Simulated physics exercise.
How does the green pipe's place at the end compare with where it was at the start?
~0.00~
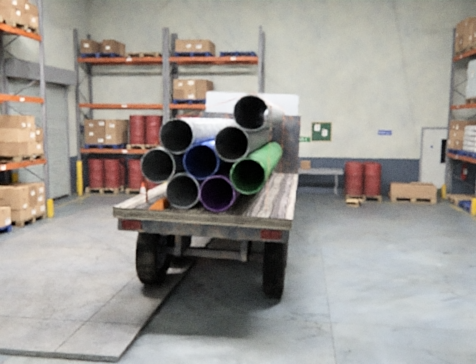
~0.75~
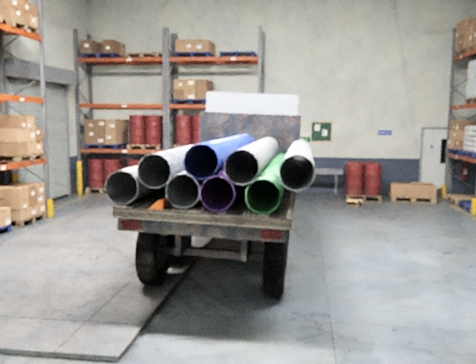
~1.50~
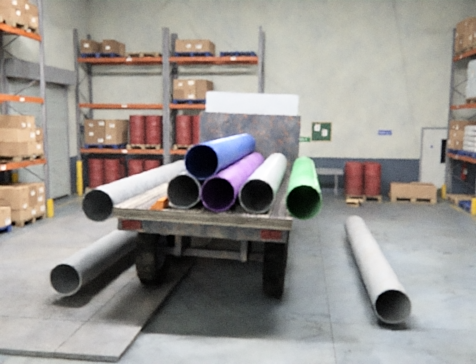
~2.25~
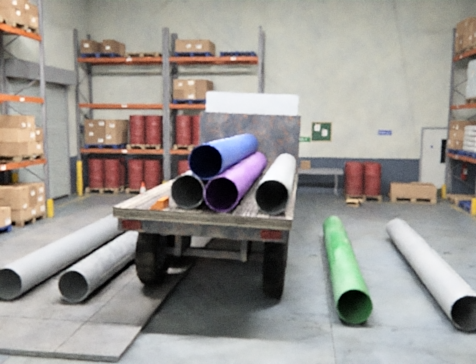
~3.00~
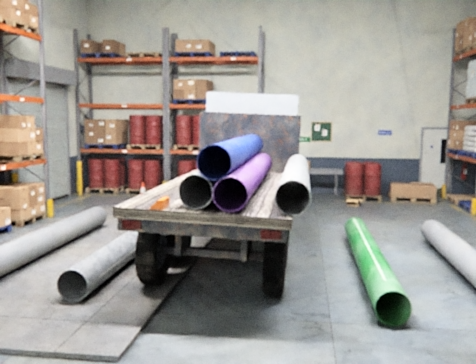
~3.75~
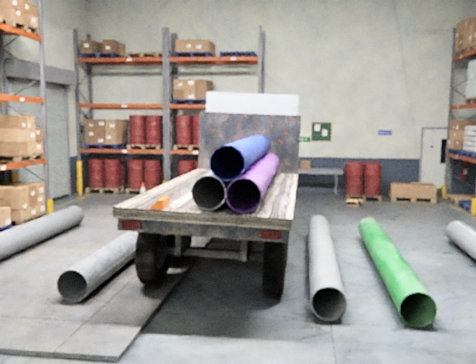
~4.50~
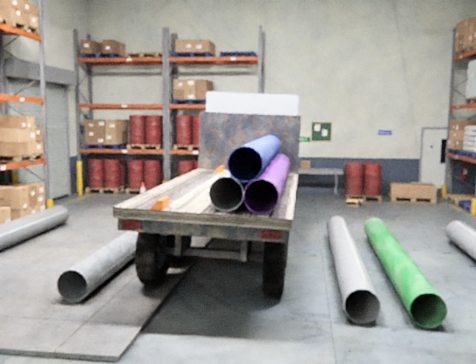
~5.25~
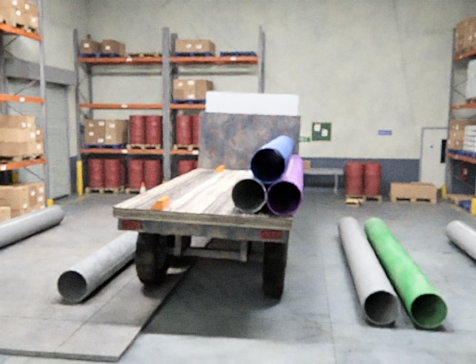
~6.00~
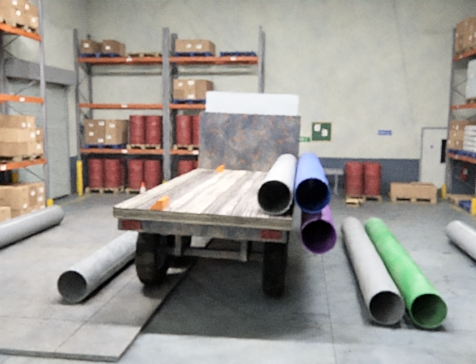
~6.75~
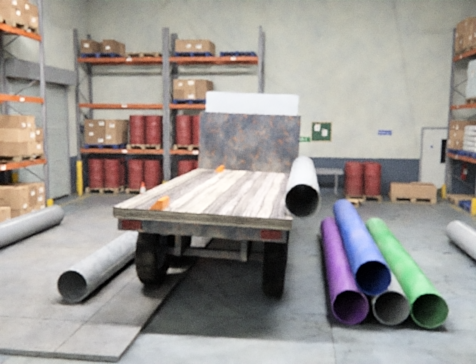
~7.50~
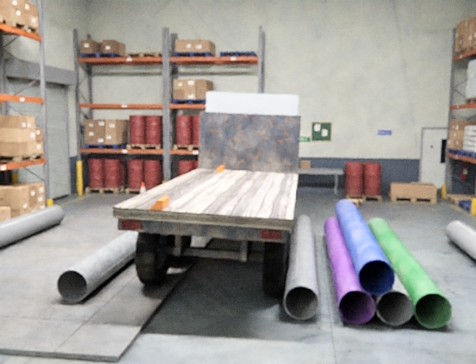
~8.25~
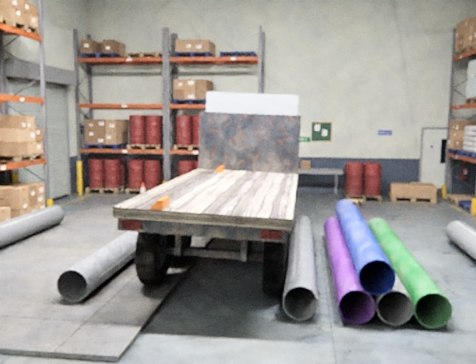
At the start the green pipe is on the lorry's deck, at the lower right of the stack. By the end it lies on the floor to the right of the lorry, beside a grey pipe.
A flatbed lorry stands in a warehouse, seen from behind, with a stack of grey, blue, purple and green pipes on its deck and shelves of boxes and red drums around it. The stack spreads, and grey pipes drop off both sides before the green one falls off the right. Another grey pipe follows on the right, while blue rides on top of the last few as they roll right. Blue and purple go over together, then the last grey pipe drops. The deck ends empty, with blue resting on top of the pipes on the right.
